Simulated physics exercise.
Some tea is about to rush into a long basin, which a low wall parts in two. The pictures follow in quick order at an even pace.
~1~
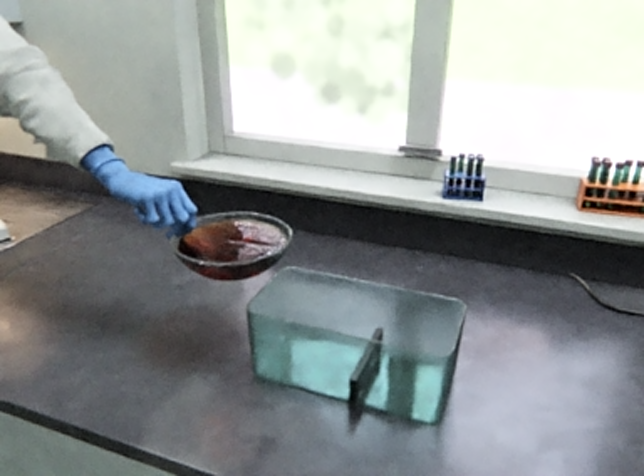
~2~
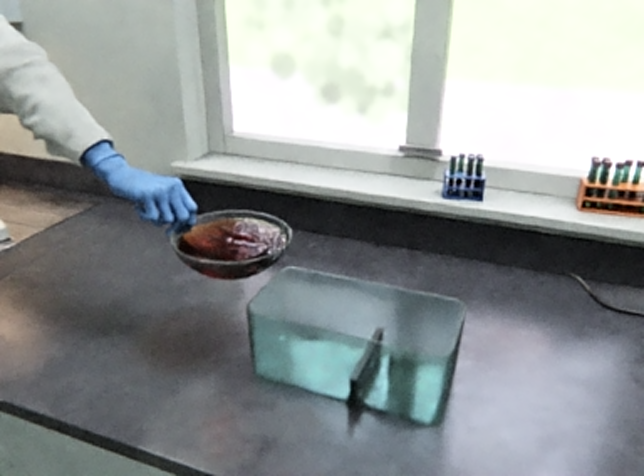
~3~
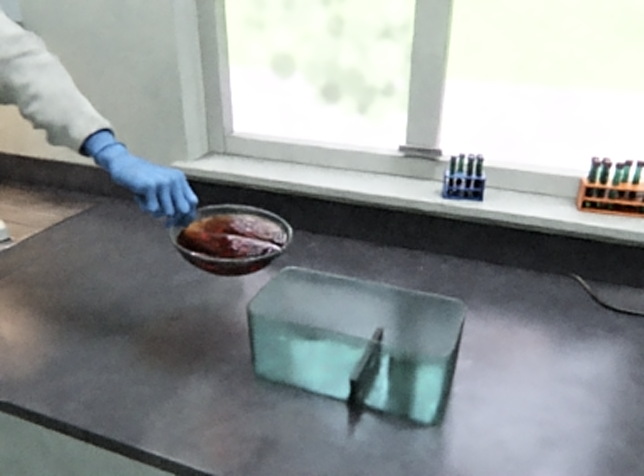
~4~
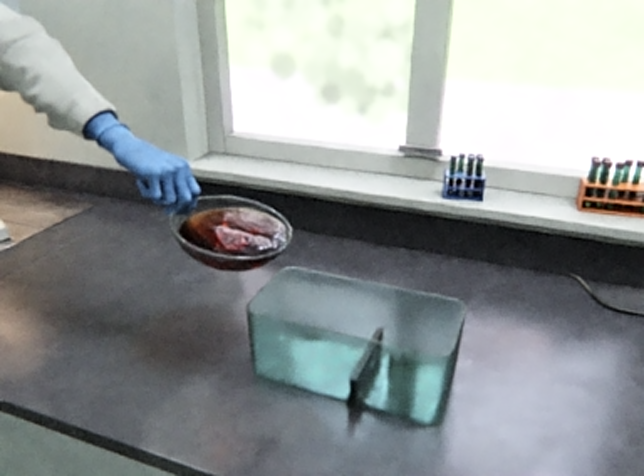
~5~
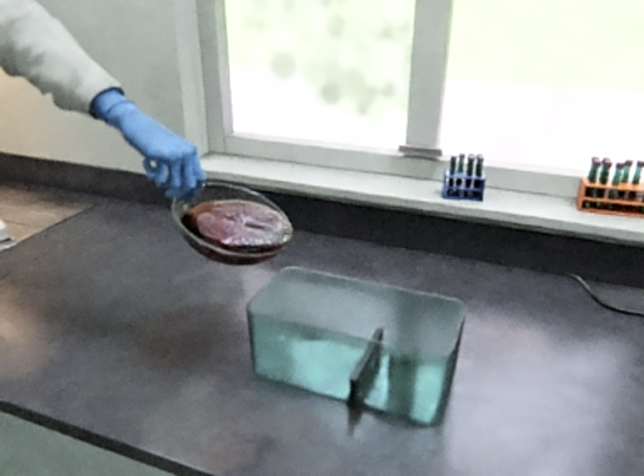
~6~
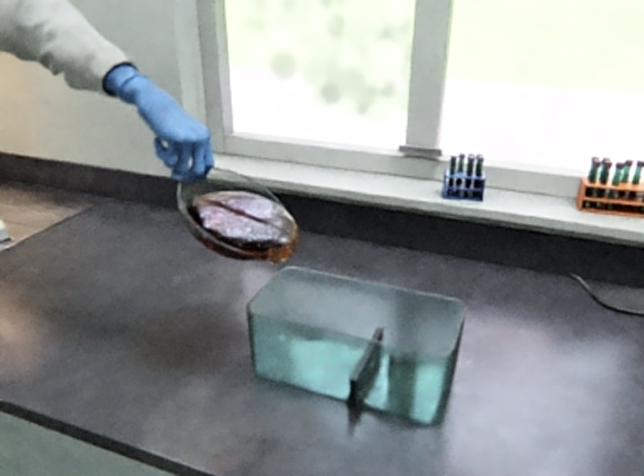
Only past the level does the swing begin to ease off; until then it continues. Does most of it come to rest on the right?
The fullest part is on the left.
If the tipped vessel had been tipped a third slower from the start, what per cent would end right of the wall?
Near 10 in a hundred.
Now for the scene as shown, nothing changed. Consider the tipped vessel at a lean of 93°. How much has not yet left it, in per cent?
Near 5 percent is still in there.
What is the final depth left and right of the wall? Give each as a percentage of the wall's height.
Once still, it is 50 % on the left and 20 % on the right.
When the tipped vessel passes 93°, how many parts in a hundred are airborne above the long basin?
Airborne fraction: Approx. 55 %.
A moment on, the tilt is 93° and 4 per cent is still to pour, 44 is left of the wall and 0 right of it.
Next, the tilt is 106° and 0 per cent is still to pour, 74 is left of the wall and 20 right of it.
Then the tilt is 106° and 0 per cent is still to pour, 71 is left of the wall and 19 right of it.
Later the tilt is 106° and 0 per cent is still to pour, 67 is left of the wall and 23 right of it.
In the end 67 per cent lies left of the wall, 24 right of it and 10 outside.
